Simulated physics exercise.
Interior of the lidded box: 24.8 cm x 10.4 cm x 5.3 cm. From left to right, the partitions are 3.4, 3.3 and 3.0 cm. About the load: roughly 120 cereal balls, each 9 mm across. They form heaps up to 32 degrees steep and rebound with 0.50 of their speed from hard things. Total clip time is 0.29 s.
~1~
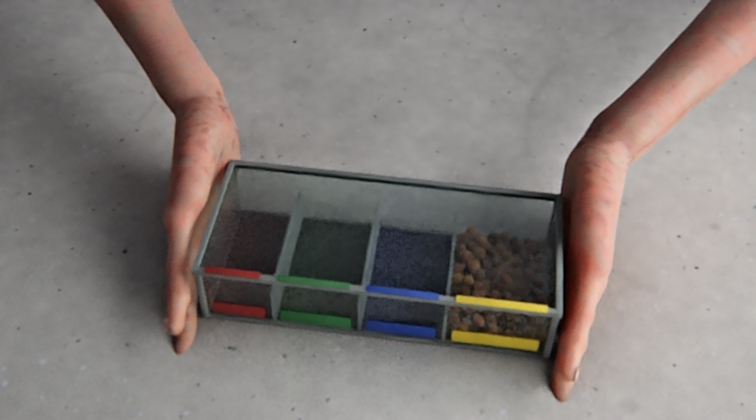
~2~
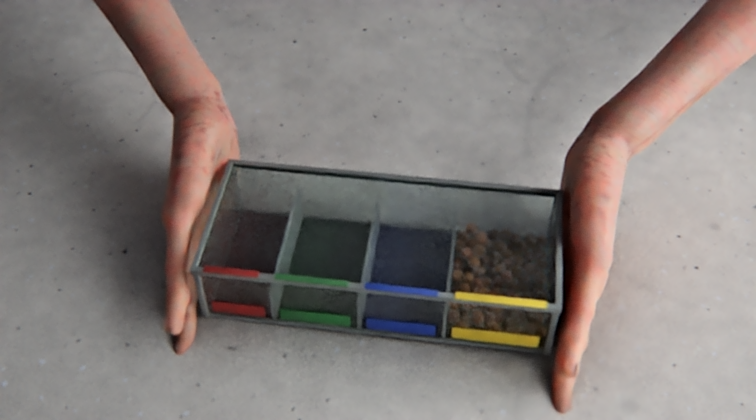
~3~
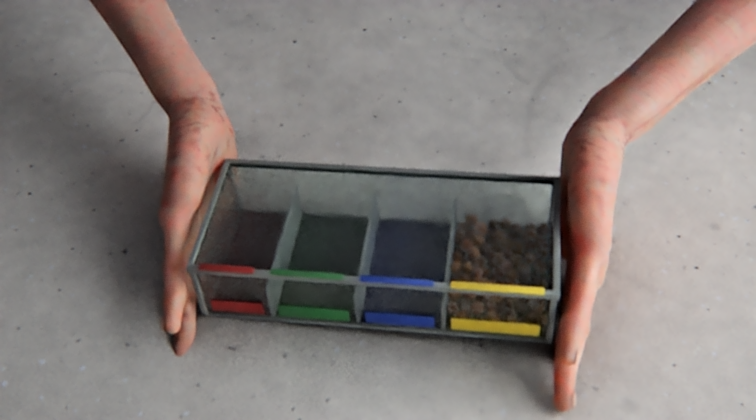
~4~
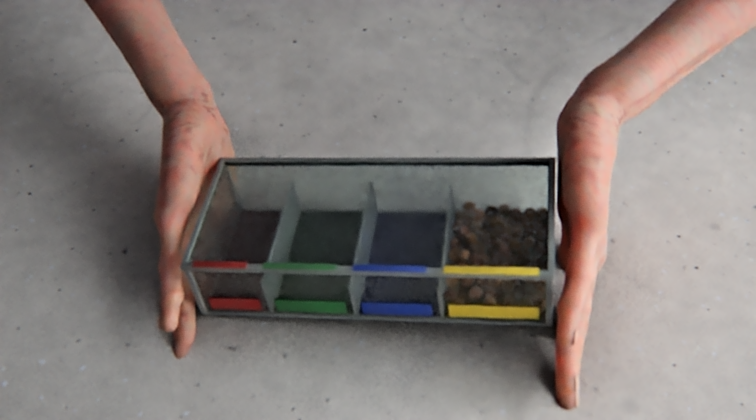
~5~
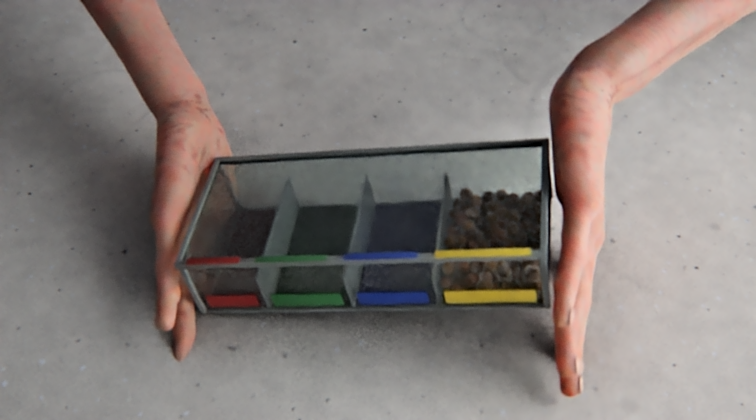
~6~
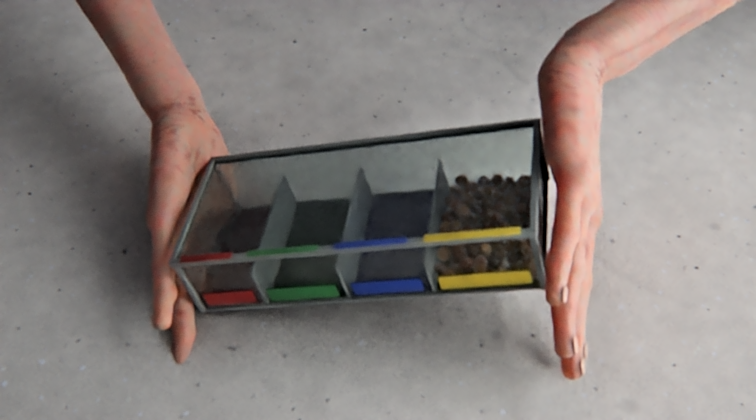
On a gray concrete surface, two hands held a clear lidded box with red, green, blue and yellow markings, then gradually tilted it, raising the right end while small brown balls stayed in the yellow section.
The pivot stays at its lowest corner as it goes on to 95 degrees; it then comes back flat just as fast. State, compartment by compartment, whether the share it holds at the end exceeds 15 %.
Red: Exceeds; blue: Does not exceed; green: Exceeds; yellow: Exceeds.
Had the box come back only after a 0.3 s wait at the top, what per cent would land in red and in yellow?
You'd end up with red at 50 per cent and yellow at 30 per cent.
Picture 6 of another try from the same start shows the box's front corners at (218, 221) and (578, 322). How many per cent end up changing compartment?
My guess is close to 0 per cent.
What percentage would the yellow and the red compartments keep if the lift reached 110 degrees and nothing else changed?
The yellow compartment would hold 5 per cent, the red one 85 per cent.
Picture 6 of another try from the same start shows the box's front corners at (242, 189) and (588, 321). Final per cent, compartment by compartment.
Red = 0 %, blue = 0 %, green = 0 %, yellow = 100 %.
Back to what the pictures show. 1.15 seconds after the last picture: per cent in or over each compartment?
Red = 5, blue = 10, green = 5, yellow = 80 (percent).
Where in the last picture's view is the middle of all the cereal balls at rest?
Estimated resting centre: Around (302, 241).
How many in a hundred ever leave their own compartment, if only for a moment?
70 per cent or so.
Then, 1.15 s after the last picture, tilt 95 degrees; red 5 %, blue 10 %, green 5 %, yellow 80 %.
Then, 1.91 s after the last picture, tilt 42 degrees; red 40 %, blue 10 %, green 20 %, yellow 30 %.
Then, 2.70 s after the last picture, tilt 0 degrees; red 40 %, blue 10 %, green 20 %, yellow 30 %.
In the end, red 40 %, blue 10 %, green 20 %, yellow 30 %.
